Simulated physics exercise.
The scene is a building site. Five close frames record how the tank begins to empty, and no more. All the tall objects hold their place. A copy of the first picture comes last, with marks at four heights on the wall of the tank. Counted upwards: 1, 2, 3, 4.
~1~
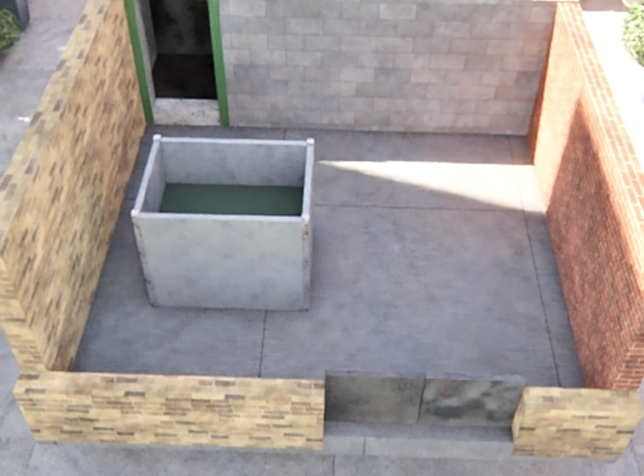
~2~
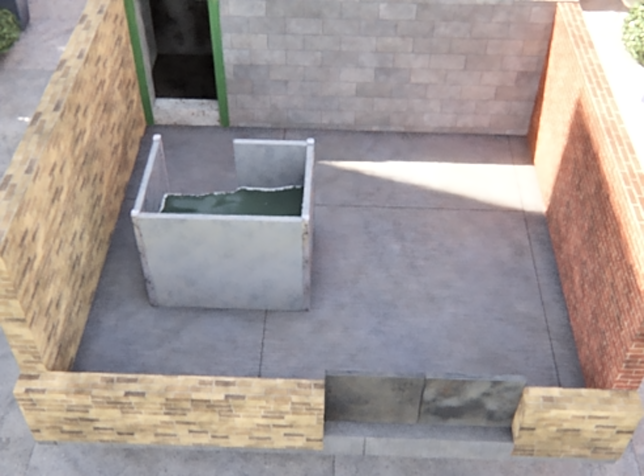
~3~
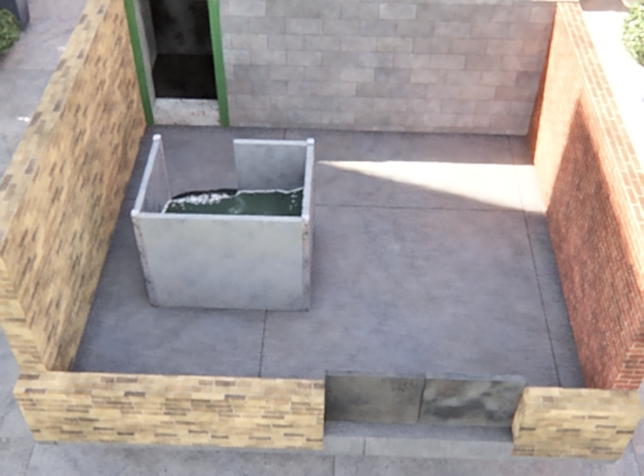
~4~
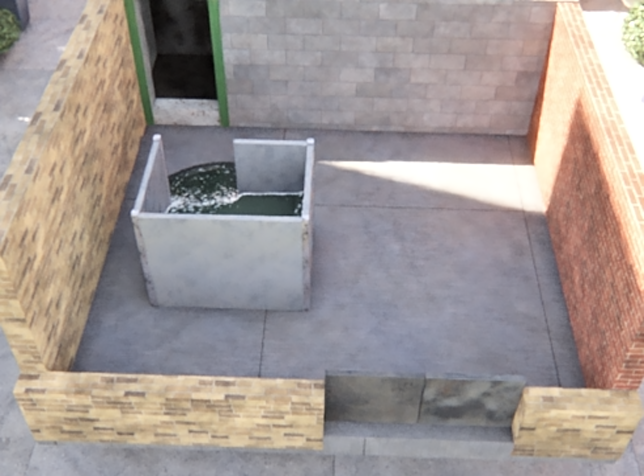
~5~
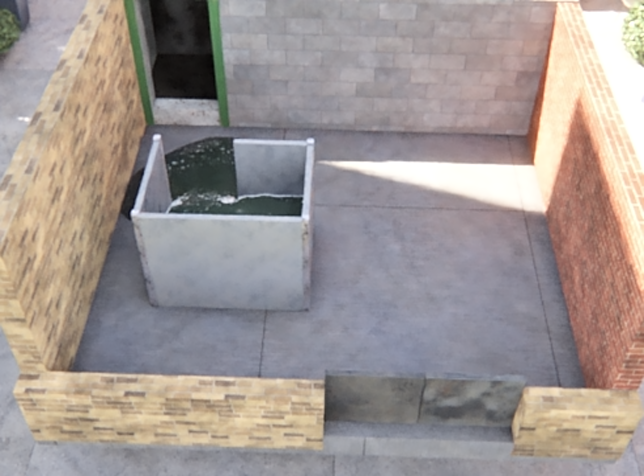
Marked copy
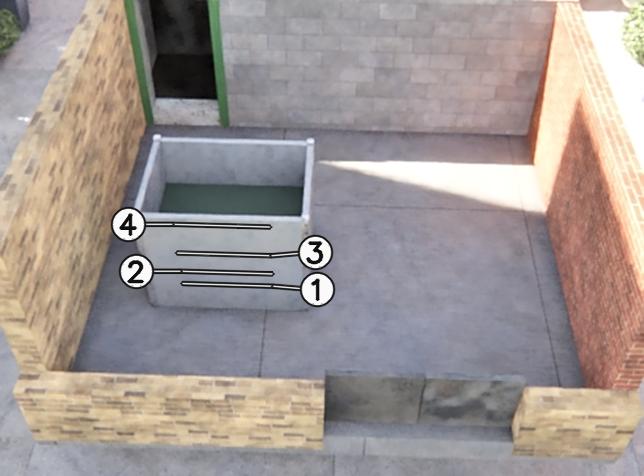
On a walled building site, dark green water rests in a pale grey tank until part of the tank's back side opens; the water surges and foams through the gap, spreading over the ground behind and left of it.
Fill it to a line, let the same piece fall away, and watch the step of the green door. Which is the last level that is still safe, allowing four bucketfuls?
It is 2.
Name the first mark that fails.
Here it is mark 3.
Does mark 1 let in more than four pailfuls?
No.
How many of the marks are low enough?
Two.
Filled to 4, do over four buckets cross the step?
Yes, it does.
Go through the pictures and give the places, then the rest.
In the first picture, water in the tank at rest, its middle at (232, 218); foot of the green doorway at (188, 125); shut gate at (424, 380).
In the second picture, water covers 1 % of the ground, its front hidden from here.
In the third picture, water covers 3 % of the ground, its front hidden from here.
In the fourth picture, water covers 7 % of the ground, its front hidden from here.
In the fifth picture, water covers 13 % of the ground, its front hidden from here.
In white, 1 at (227, 284); 2 at (226, 272); 3 at (224, 254); 4 at (221, 225); from the bottom up 1, 2, 3, 4.
If 1 is chosen, nothing gets over.
If 2 is chosen, a bucket or two gets in.
If 3 is chosen, about 10 bucketfuls get in.
If 4 is chosen, dozens of bucketfuls pour in.
